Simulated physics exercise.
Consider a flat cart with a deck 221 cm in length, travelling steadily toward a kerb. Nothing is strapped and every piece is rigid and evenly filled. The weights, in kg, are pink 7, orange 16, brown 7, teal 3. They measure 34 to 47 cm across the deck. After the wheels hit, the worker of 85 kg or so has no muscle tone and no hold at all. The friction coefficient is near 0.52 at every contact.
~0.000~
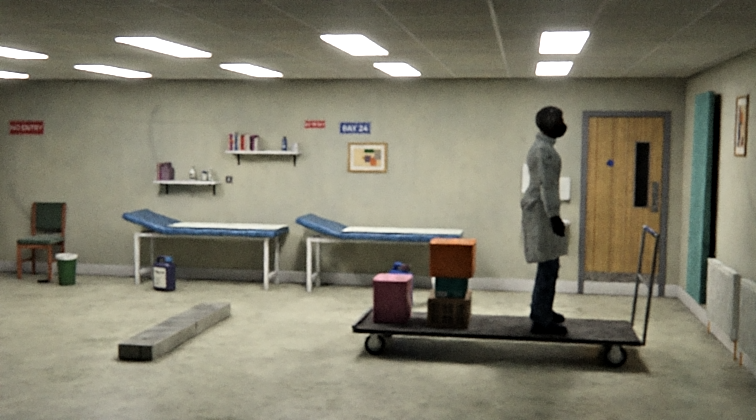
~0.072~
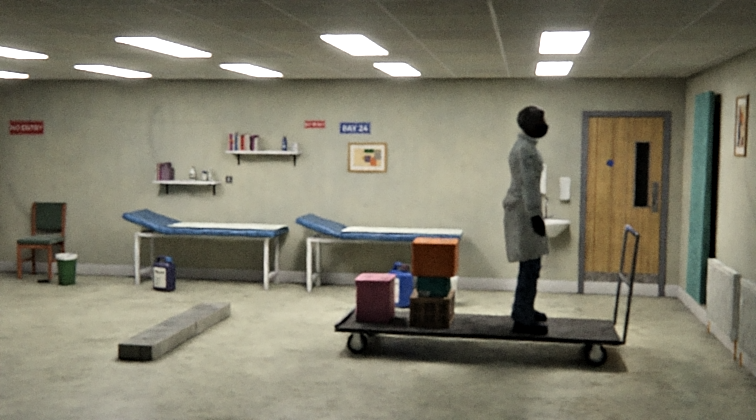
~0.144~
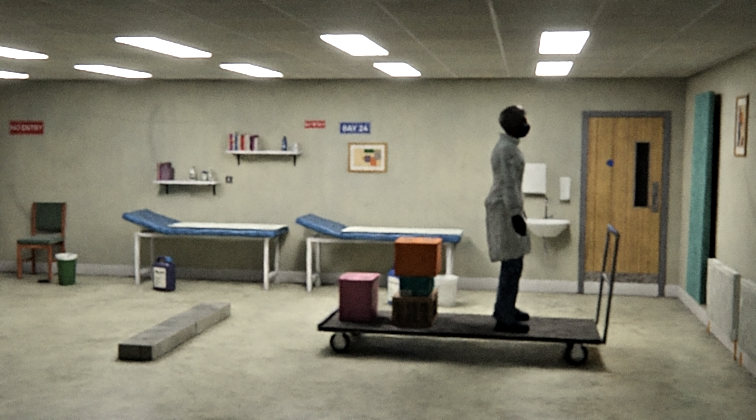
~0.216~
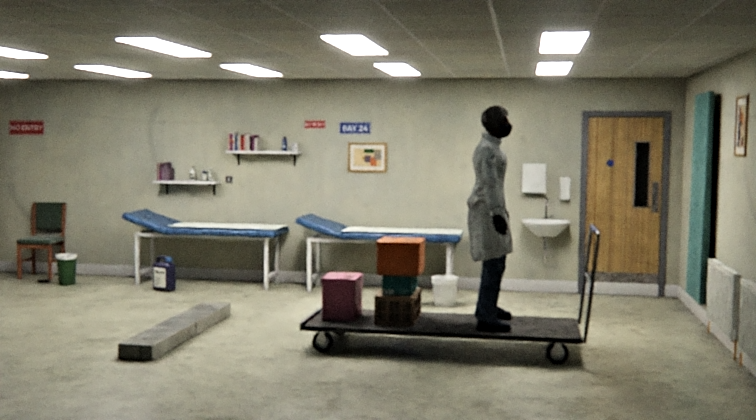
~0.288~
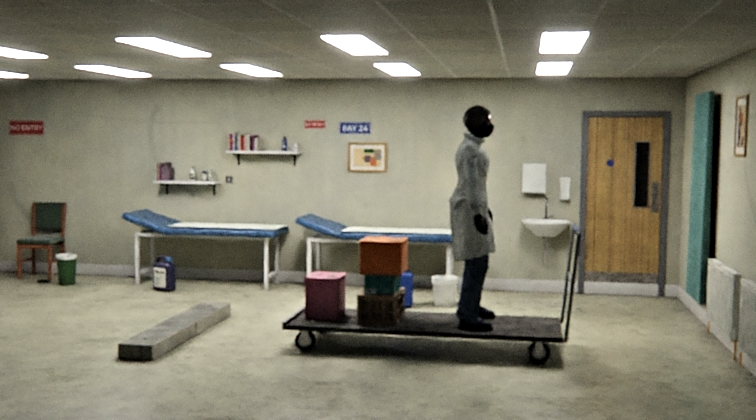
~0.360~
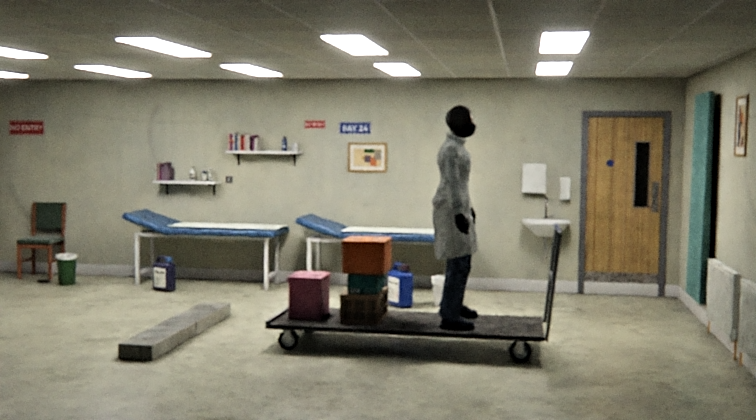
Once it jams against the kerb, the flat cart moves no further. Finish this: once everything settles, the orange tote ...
Once everything settles, the orange tote is gone over the front.
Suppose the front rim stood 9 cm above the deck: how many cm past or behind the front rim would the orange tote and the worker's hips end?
Then orange 30 behind, hips 80 behind.
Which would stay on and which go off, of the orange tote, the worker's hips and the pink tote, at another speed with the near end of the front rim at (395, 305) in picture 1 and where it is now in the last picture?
Then orange off, hips on, pink off.
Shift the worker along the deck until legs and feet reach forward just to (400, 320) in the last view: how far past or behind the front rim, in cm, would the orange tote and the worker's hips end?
The orange one would end 60 cm past the front rim, while the hips stop 20 cm behind it.
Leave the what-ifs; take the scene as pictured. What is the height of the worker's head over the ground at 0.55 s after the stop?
120 cm up.
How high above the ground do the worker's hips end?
Around 35 centimetres high.
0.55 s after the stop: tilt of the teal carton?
It leans roughly 50° away from upright.
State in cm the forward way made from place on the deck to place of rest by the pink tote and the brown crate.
I'd put the pink one at around 75 cm and the brown one at around 40 cm.
After 0.78 s the deck stops.
After 1.03 s the orange tote is 39 cm behind the rim, tilted 20°, near (229, 248) in the last picture's view.
After 1.33 s the orange tote is 9 cm behind the rim, tilted 55°, near (196, 248) in the last picture's view.
After 1.78 s the orange tote is 31 cm past the rim, tilted 110°, near (153, 262) in the last picture's view.
When all is still (4.5 s), past the rim, pink tote, orange tote and teal carton; behind it, brown crate and the worker's hips.
